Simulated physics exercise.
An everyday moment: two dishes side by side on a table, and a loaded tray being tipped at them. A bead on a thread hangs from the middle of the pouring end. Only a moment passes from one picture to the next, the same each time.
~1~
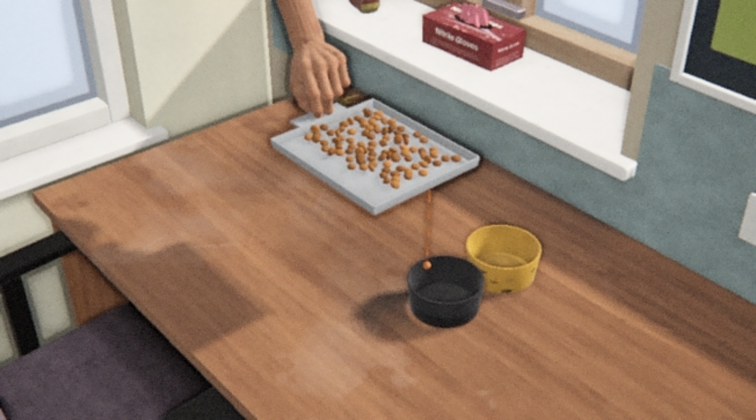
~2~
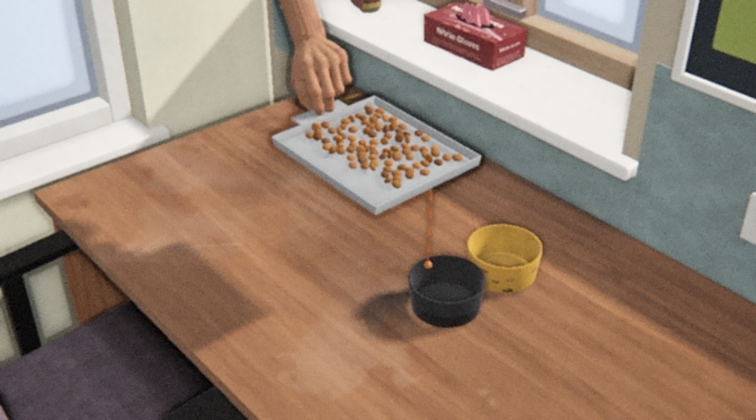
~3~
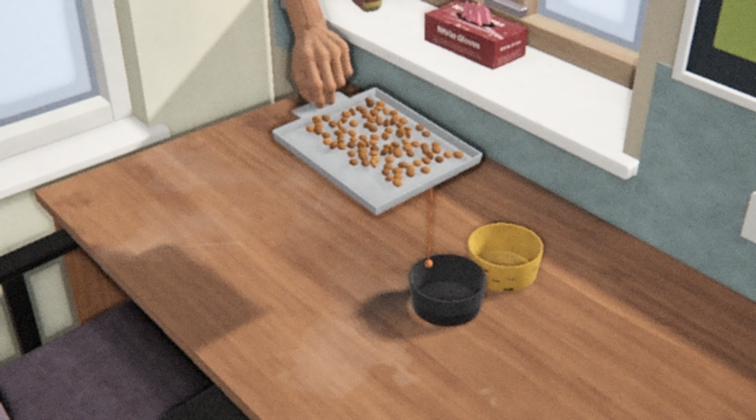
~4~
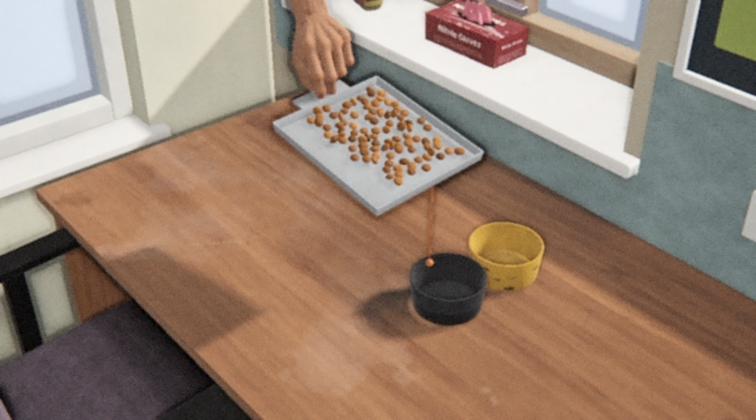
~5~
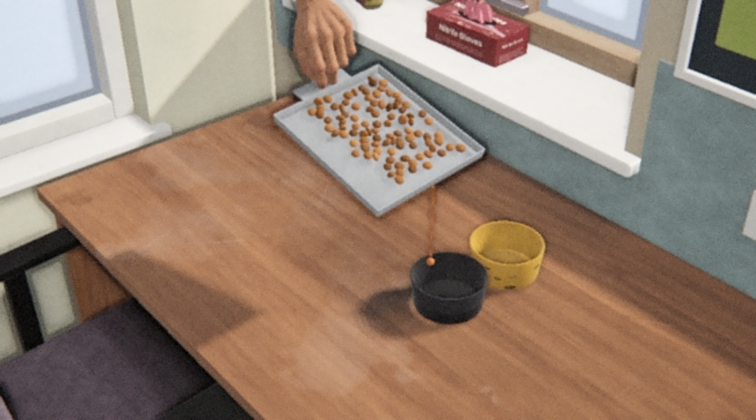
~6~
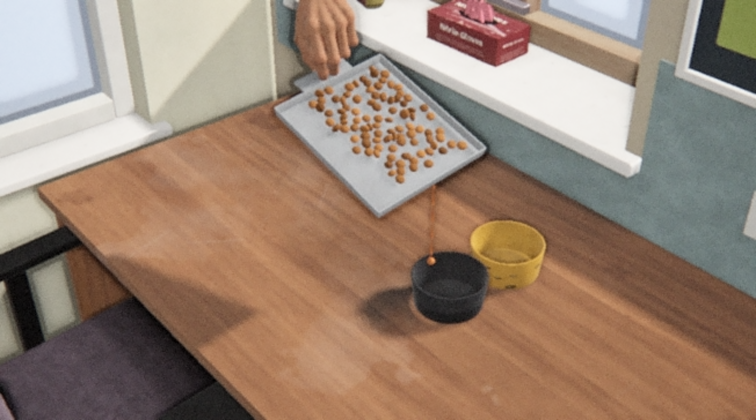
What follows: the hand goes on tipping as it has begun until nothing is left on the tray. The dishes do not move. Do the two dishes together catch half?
In the dishes lies only the smaller part of it.
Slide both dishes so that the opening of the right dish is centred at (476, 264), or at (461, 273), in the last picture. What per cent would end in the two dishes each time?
Roughly 80 per cent, and 90 per cent.
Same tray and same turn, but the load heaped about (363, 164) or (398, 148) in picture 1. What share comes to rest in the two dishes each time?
In turn 0 and 20 in a hundred.
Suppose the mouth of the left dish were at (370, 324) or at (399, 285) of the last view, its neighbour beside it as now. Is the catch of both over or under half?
In turn: More than half; more than half.
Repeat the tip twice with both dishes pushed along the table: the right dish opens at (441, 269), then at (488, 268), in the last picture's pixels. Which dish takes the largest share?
In turn: The left one; the left one.
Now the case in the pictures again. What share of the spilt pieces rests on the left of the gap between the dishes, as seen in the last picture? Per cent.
About 100 per cent.
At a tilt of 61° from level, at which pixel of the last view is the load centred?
Around (398, 179).
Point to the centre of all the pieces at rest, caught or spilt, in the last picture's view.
Near (394, 335).
Shortly afterwards, tray tipped steeply; all but a few on the tray; only a few in the air.
Next, tray tipped right over; near a quarter on the tray; only a few in the left dish; near half outside both; near a quarter in the air.
Some moments later, tray tipped past a quarter turn; a little in the left dish; the bulk outside both.
In the end, tray tipped past a quarter turn; a little in the left dish; none at all in the right dish; the bulk outside both.
